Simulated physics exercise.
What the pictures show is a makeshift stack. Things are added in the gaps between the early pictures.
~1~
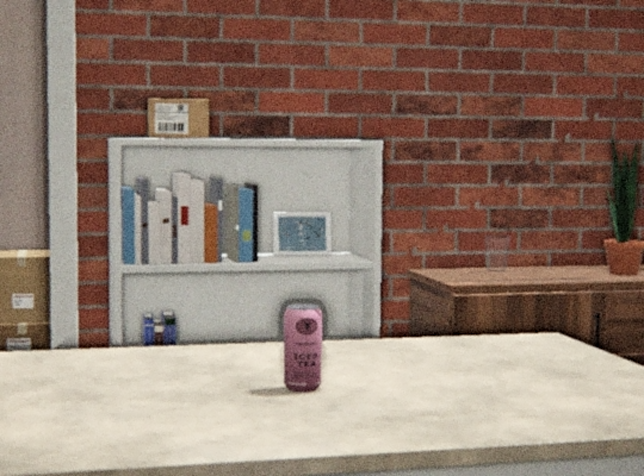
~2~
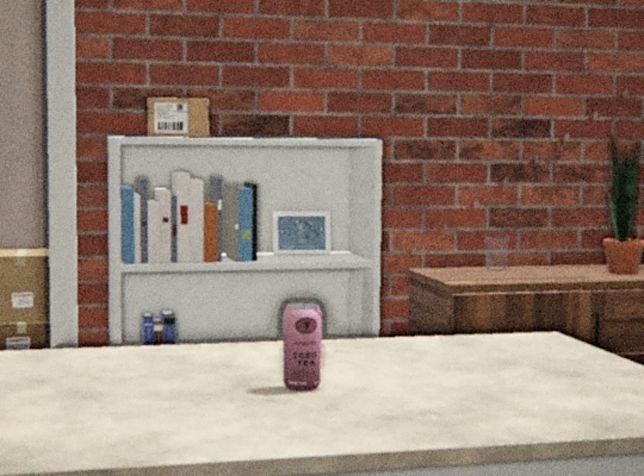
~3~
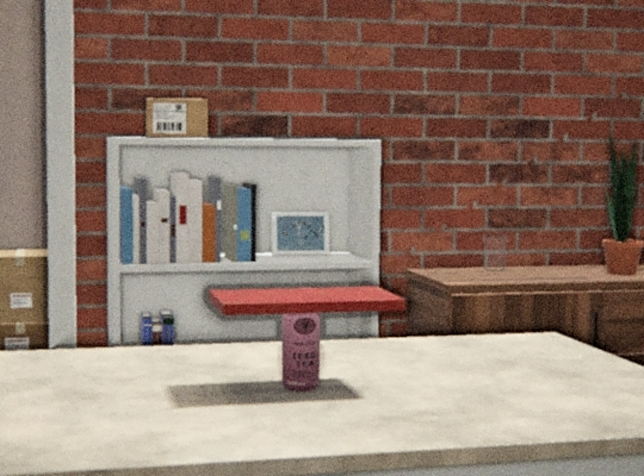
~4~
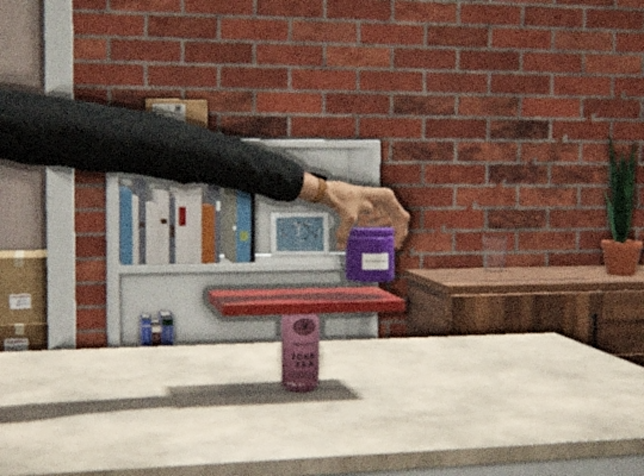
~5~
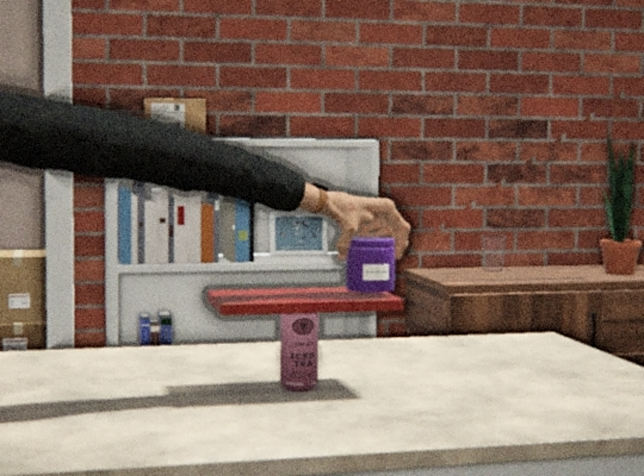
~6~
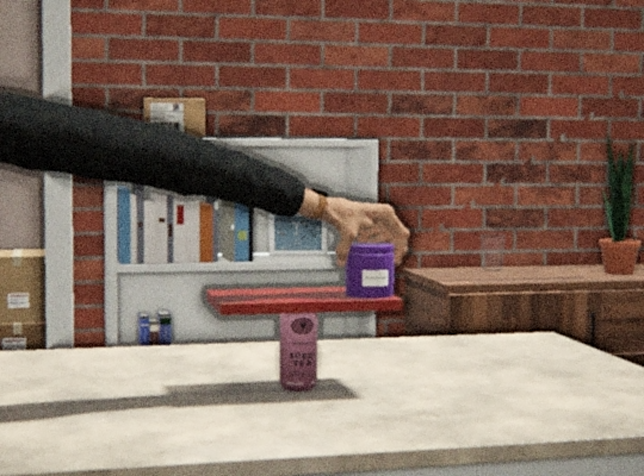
In this clip, a pink can stands alone on a pale counter, then a red board appears balanced across its top. A hand reaching in from the left lowers a purple jar onto the board's right end and keeps holding it.
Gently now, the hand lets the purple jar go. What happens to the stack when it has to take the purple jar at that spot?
It collapses.
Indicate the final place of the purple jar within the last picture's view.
Somewhere around (437, 369) in the last picture.
Then, 0.40 s past the last view, purple jar now fallen; red board rocked 49° from its first pose.
Then, 0.60 s past the last view, red board rocked 73° from its first pose.
Then, 0.90 s past the last view, red board now fallen; pink can rocked 43° from its first pose.
Then, 1.00 s past the last view, pink can now fallen.
Finally, fallen, red board, purple jar and pink can. Final places as the last picture's camera would see them, purple jar near (437, 369). The stack comes apart.
